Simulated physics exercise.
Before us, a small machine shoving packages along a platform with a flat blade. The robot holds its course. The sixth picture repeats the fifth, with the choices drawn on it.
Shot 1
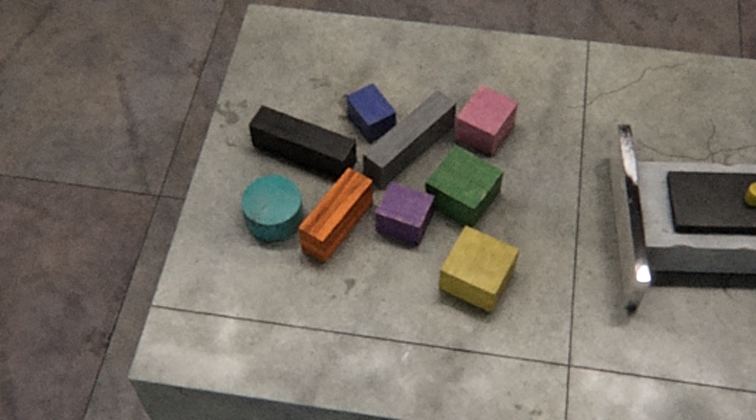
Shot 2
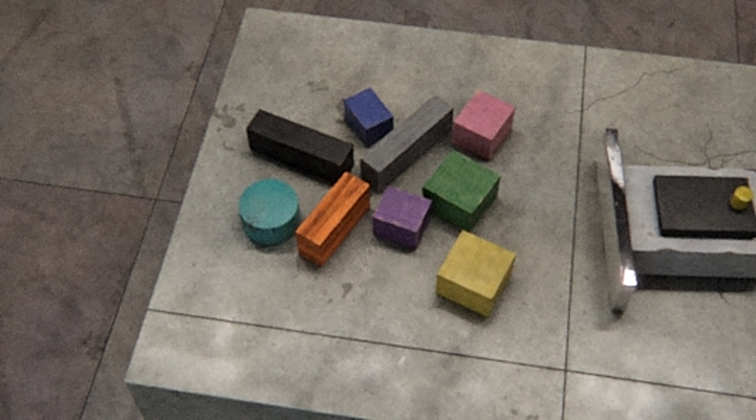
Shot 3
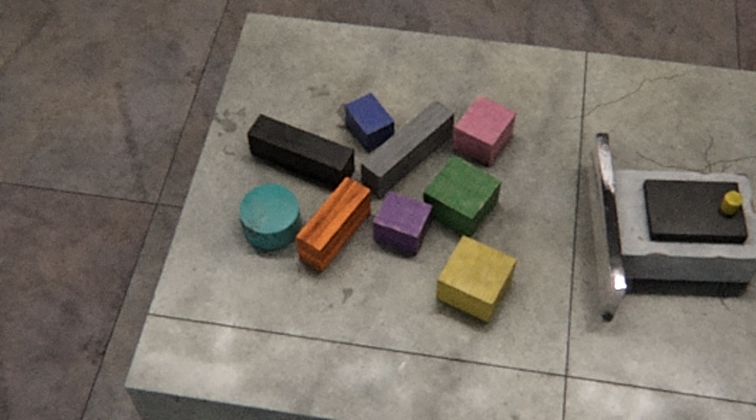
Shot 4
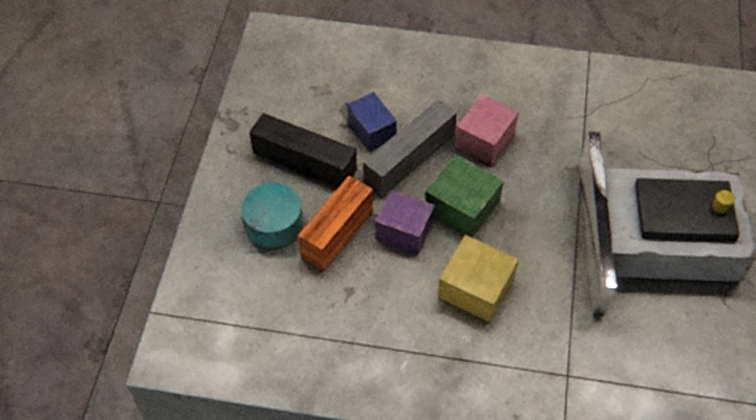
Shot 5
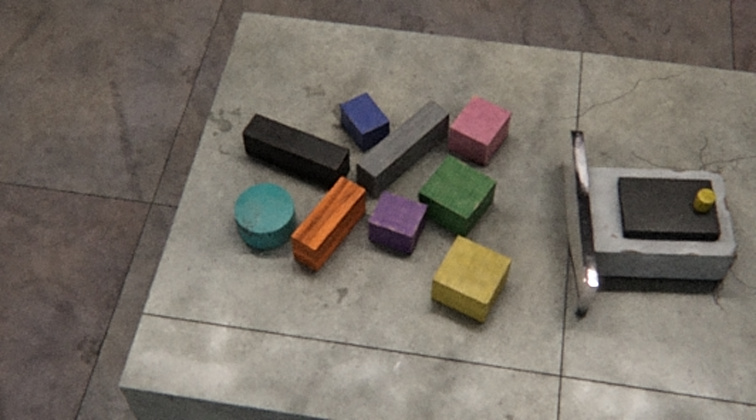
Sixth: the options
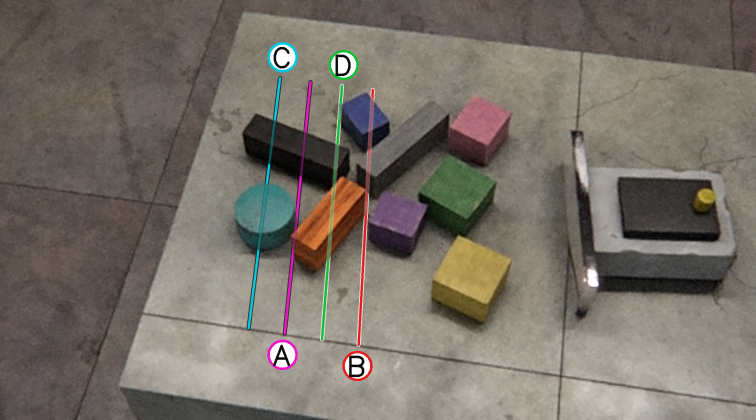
On a grey concrete platform, a small flat-bladed machine edging left toward a cluster of coloured blocks that stay still.
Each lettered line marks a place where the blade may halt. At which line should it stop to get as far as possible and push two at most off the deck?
C.
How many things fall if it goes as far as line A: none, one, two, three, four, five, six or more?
The count is none.
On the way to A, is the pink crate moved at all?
Yes.
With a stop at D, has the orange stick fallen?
No.
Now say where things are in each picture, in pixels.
The first picture shows turquoise canister (273, 208); orange stick (337, 215); yellow crate (478, 269).
The second picture shows robot (697, 204); grey bar (407, 143).
The third picture shows robot (688, 209); pink crate (484, 131).
The fourth picture shows robot (679, 208); green crate (464, 196).
The fifth picture shows robot (660, 206); turquoise canister (265, 216); orange stick (330, 224); yellow crate (471, 279).
On the marked copy, A at (299, 197); B at (366, 206); C at (266, 193); D at (333, 202).
Taking C. A third of the way, robot (543, 191); pink crate (458, 121); yellow crate (429, 284).
Two thirds of the way, robot (429, 175); turquoise canister (231, 218); black bar (271, 142).
When it is over, robot (341, 164); black bar over the edge; turquoise canister over the edge; two fallen.
As for the rest, A is within the limit but short; B is within the limit but short; D is within the limit but short.
